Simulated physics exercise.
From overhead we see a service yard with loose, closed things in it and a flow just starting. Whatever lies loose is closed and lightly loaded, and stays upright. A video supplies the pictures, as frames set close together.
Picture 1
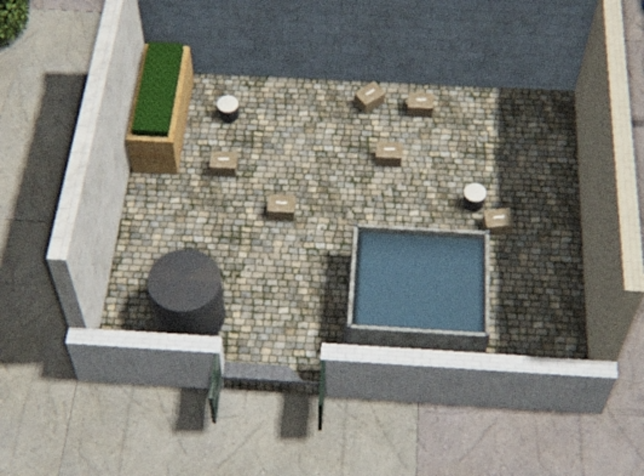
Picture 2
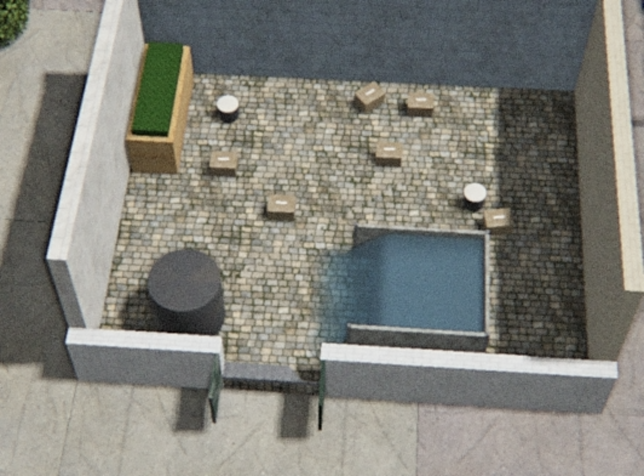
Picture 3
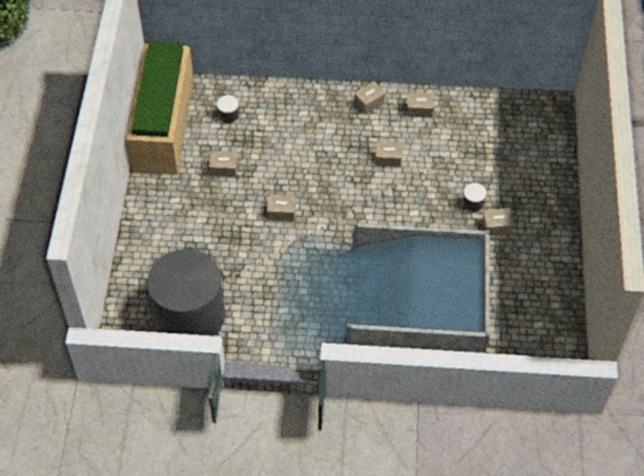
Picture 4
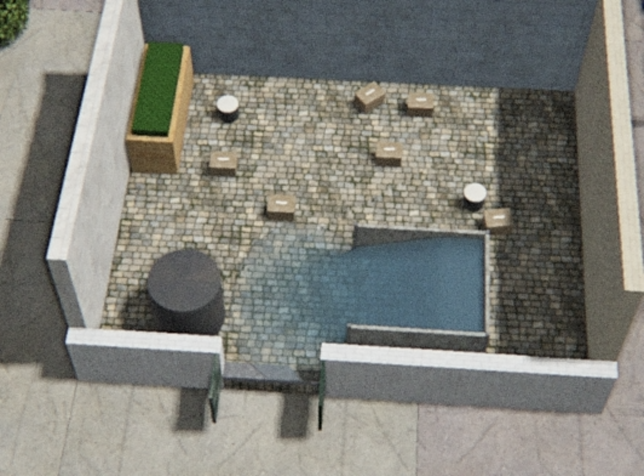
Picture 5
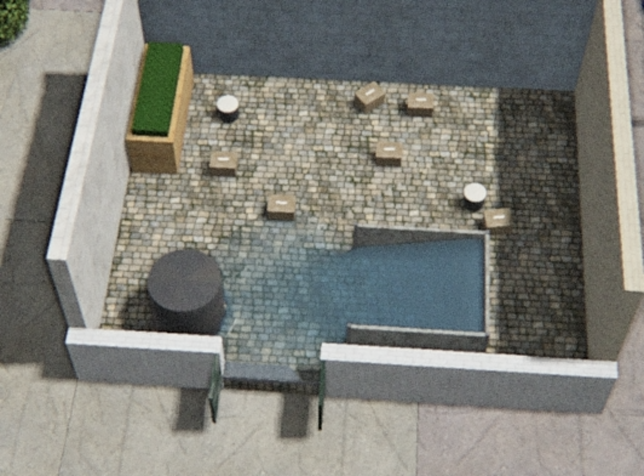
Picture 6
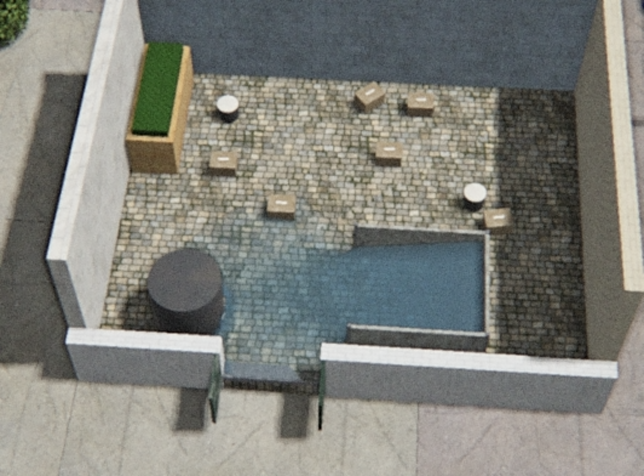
At first, a rectangular tank of blue water sits full in a walled, cobbled yard scattered with small boxes and white-topped pails. Then its left side is open and water pours out leftward across the stones, spreading to the dark cylinder and the gateway, while the boxes and pails stay still.
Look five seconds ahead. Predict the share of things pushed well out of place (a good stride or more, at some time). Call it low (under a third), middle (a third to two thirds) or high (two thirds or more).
Middle.
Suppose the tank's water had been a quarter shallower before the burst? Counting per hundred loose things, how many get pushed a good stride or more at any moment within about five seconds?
40 per cent.
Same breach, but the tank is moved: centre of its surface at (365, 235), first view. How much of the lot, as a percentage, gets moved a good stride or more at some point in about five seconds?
Close to 50 %.
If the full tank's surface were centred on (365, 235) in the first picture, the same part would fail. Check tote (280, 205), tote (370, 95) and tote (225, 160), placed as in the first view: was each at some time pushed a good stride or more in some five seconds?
Taking them in turn: Got sent well off; got sent well off; got sent well off.
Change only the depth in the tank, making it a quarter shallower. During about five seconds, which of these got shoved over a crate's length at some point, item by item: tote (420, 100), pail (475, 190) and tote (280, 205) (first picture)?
In the order you named them: Stayed within the threshold, stayed within the threshold, went past the threshold.
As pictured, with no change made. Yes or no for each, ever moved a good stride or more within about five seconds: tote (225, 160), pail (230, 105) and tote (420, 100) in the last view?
One after the other: Shifted that much, pushed that far, never so far.
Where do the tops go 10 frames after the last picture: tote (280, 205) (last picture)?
(255, 149).
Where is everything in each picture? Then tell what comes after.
A tote at (282, 203), on the bottom; a pail at (475, 192), on the bottom; 0 of 8 have shifted, in the first frame.
A tote at (282, 203), on the bottom; a pail at (475, 192), on the bottom; 0 of 8 have shifted, in the second frame.
A tote at (282, 203) rests on the ground; a pail at (475, 192), on the bottom; 0 of 8 have shifted, in the third frame.
A tote at (282, 203), on the bottom; a pail at (475, 192), on the bottom; 0 of 8 have shifted, in the fourth frame.
A tote at (282, 203), on the bottom; a pail at (475, 192), on the bottom; 0 of 8 have shifted, in the fifth frame.
A tote at (282, 203), on the bottom; a pail at (475, 192) rests on the ground; 0 of 8 have shifted, in the sixth frame.
A moment on, 0 of 8 are well off their spots; 0 afloat.
Next, 1 of 8 are well off their spots; 0 afloat.
Later, 3 of 8 are well off their spots; 2 afloat.
In the end, 3 of 8 are well off their spots, and 3 have been at some point; 2 afloat.
